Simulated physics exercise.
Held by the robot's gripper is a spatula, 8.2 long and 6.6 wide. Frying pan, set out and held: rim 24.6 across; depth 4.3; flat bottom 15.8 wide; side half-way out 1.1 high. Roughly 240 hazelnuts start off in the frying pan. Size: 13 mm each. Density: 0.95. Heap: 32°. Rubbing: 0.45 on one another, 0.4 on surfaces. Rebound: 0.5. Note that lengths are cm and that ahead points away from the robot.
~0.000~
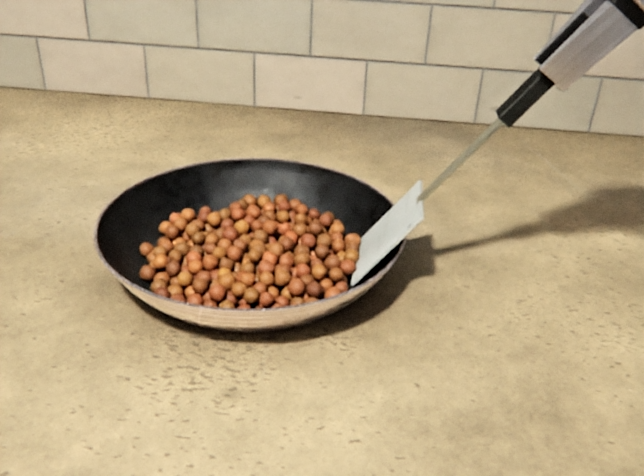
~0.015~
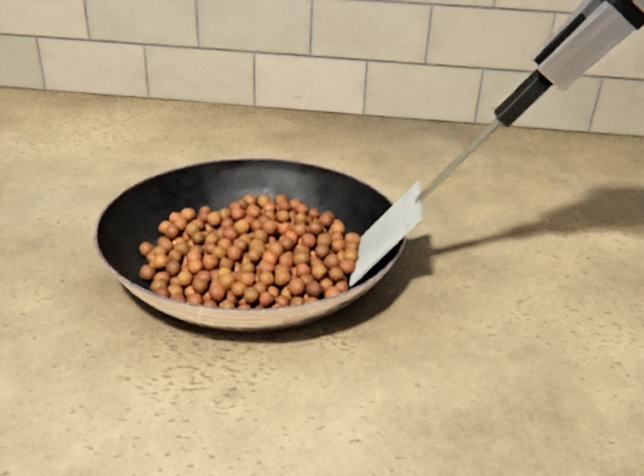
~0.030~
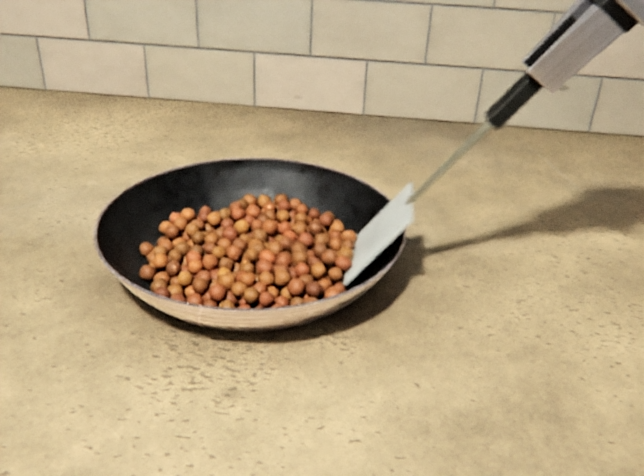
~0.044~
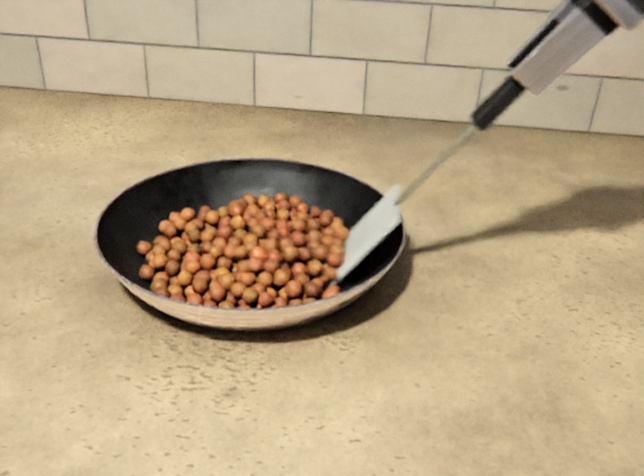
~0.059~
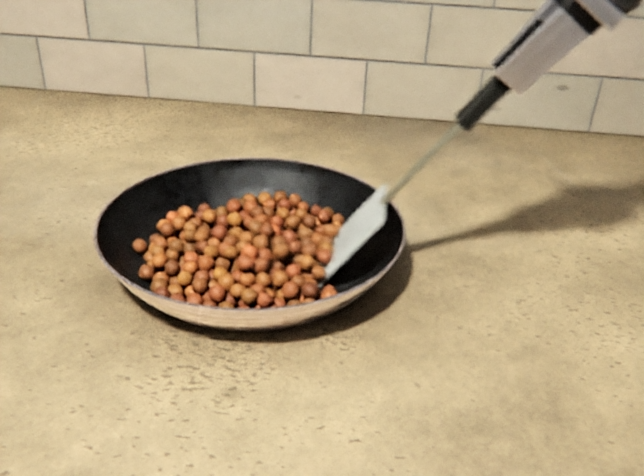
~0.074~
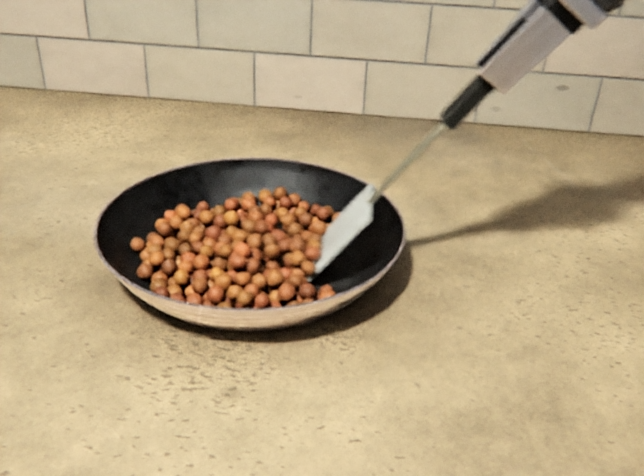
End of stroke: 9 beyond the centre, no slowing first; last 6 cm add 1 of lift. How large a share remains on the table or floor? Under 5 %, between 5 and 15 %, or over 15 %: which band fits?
The band that fits is over 15 %.
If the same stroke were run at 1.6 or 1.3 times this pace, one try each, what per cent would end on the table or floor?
Close to 30 and 20 percent respectively.
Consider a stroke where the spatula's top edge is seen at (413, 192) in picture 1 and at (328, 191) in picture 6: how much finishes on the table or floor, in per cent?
Off the vessel, on the table or floor: Some 30 percent.
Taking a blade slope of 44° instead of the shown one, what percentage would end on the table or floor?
Result, estimated: 15 %.
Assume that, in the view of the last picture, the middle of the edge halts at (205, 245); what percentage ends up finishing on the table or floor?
My guess is roughly 0 percent.
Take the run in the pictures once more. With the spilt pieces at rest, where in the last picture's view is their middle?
Approximately at (32, 233).
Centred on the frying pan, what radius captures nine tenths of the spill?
I reckon it's some 30 centimetres.
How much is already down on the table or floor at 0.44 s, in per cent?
Close to 15 per cent of the load.
By 0.14 s, sloping 54°, highest piece 4 above the table; 240 in the frying pan.
By 0.21 s, sloping 54°, highest piece 5 above the table; 240 in the frying pan.
By 0.44 s, sloping 54°, highest piece 7 above the table; 192 in the frying pan, 40 on the table or floor, 8 on the blade or in flight.
By 1.49 s, sloping 54°, highest piece 4 above the table; 192 in the frying pan, 48 on the table or floor.
Final count, 192 in the frying pan, 48 on the table or floor. That is 20 % on the table or floor.
